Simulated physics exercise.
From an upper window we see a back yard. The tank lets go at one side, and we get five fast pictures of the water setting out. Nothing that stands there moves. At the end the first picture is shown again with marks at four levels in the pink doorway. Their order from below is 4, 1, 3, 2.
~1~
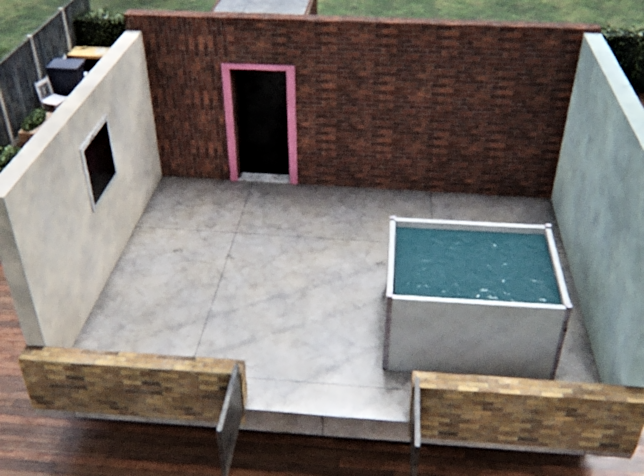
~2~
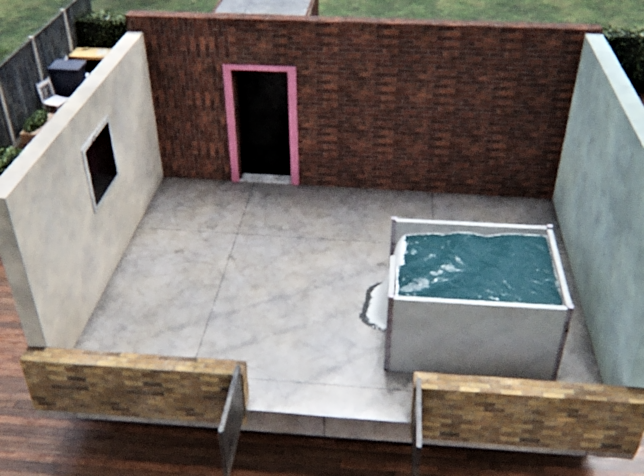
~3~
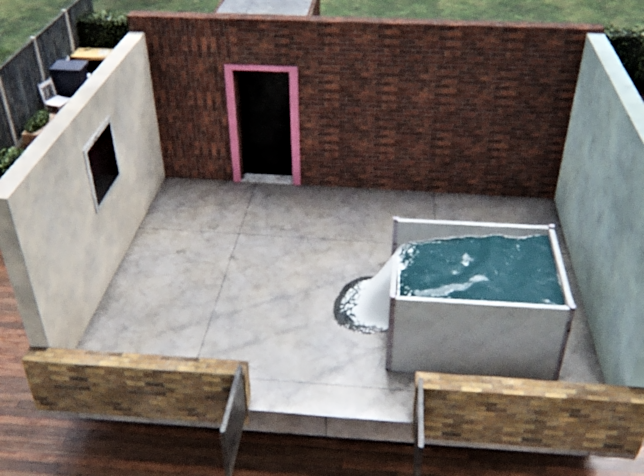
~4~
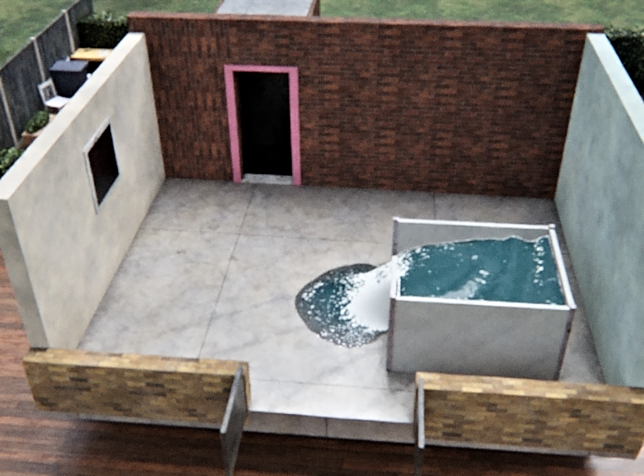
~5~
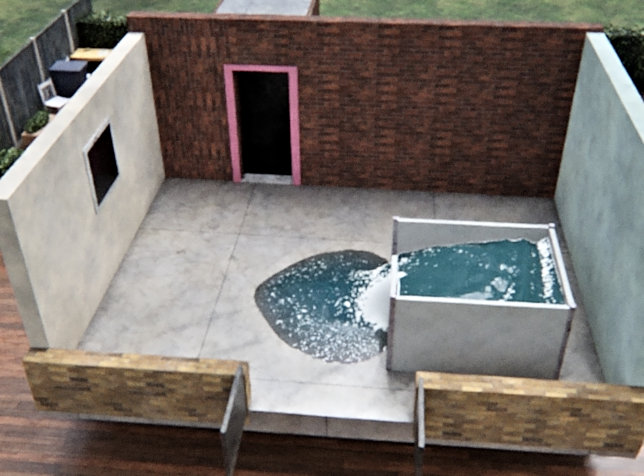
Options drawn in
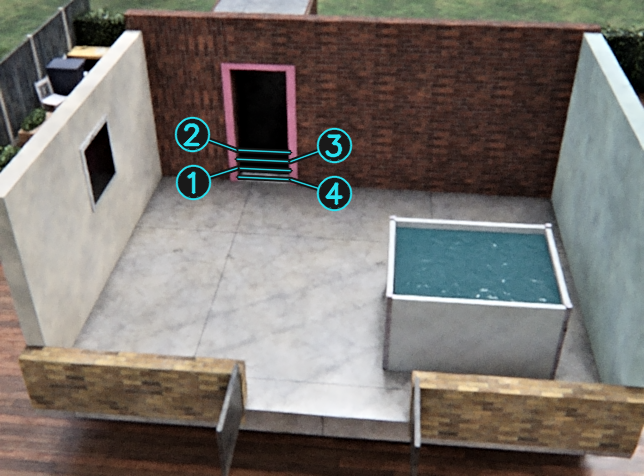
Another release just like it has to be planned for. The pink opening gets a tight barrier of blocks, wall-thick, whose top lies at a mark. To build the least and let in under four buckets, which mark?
Take 1.
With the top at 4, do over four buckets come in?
Yes, it does.
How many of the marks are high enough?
Three.
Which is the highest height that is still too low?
4 it is.
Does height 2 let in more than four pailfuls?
No, not at all.
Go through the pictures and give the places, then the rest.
Water in the tank at rest, its middle at (473, 265); foot of the pink doorway at (264, 182); open gate at (328, 362).
Water covers 1 % of the ground and shows as far out as (379, 288).
Water covers 2 % of the ground and shows as far out as (343, 318).
Water covers 6 % of the ground and shows as far out as (301, 301).
Water covers 11 % of the ground and shows as far out as (264, 287).
On the marked copy, 1 at (263, 169); 2 at (263, 151); 3 at (263, 160); 4 at (264, 178); from the bottom up 4, 1, 3, 2.
With 1, nothing gets over.
With 2, nothing gets over.
With 3, nothing gets over.
With 4, about 13 bucketfuls get in.
